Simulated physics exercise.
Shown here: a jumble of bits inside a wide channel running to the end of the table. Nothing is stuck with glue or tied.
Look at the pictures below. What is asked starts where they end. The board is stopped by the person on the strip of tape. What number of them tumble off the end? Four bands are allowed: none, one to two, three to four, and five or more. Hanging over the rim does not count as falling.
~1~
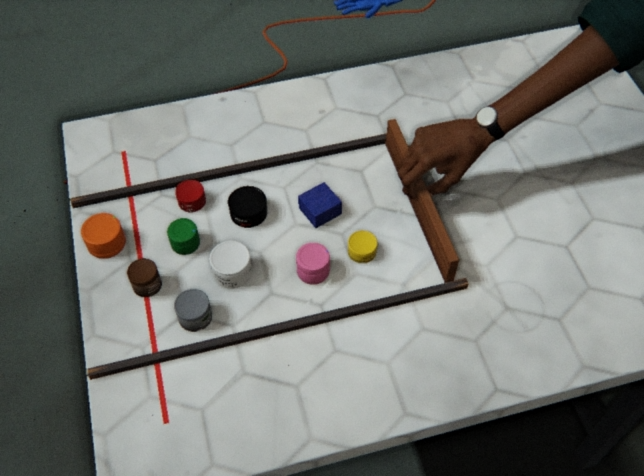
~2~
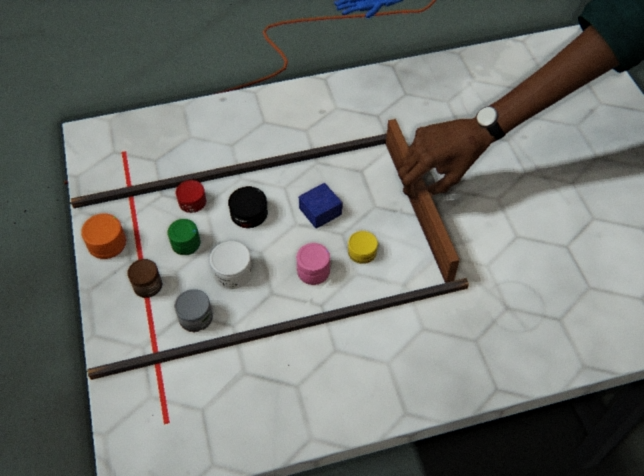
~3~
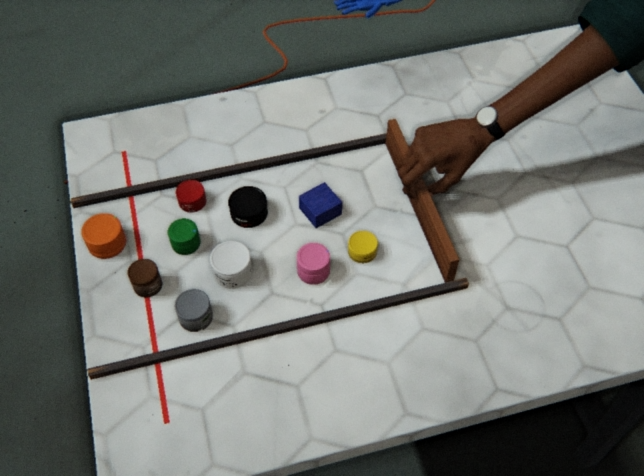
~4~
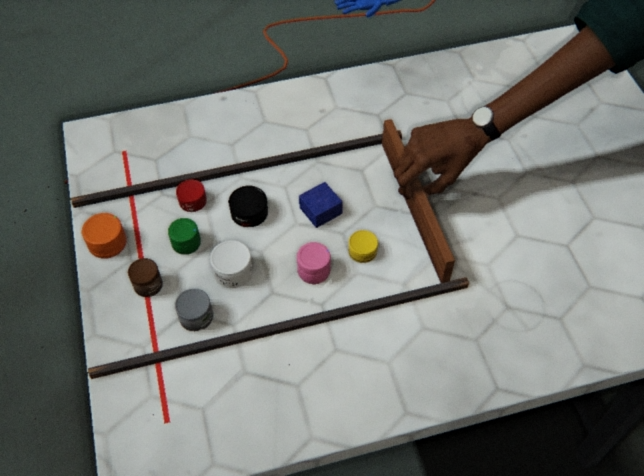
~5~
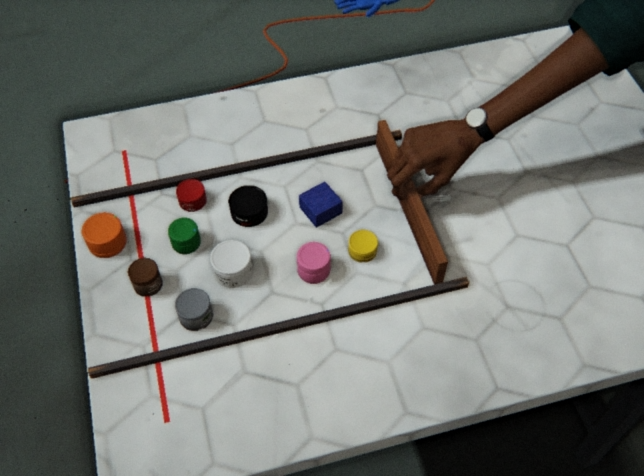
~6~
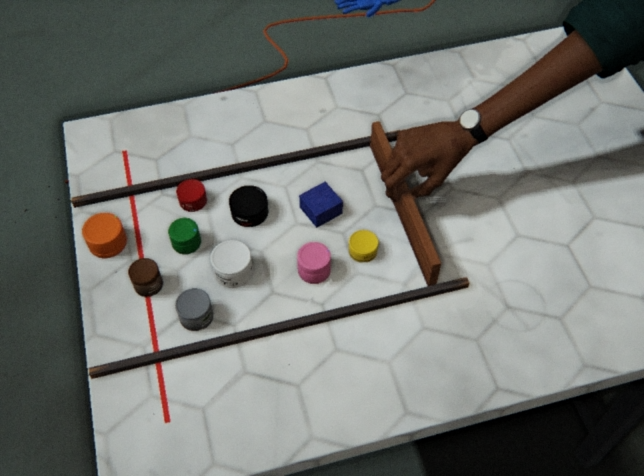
Drops: A single one or a pair.
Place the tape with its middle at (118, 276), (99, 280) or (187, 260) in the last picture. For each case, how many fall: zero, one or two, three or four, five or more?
Lab note - count at each position: Five or more; 5 or more; none at all.
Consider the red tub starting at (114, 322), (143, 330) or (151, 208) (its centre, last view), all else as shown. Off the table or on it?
Place by place, it goes down, goes down, holds its place.
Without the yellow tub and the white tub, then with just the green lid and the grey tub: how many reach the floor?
The first try gives 1, the second gives 1.
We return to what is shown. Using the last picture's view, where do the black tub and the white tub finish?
Final positions - black tub around (89, 225), white tub around (123, 273).
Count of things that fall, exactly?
The figure is 1, exactly.
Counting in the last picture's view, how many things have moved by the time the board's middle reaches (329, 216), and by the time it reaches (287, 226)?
By then 3, and later 4.
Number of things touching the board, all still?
5 are in contact with it.
Soon after, none off yet; orange lid at rest near (105, 235); brown tub at rest near (146, 278); grey tub at rest near (195, 310).
By the end, the number that fall off is one or two; fallen, orange lid.
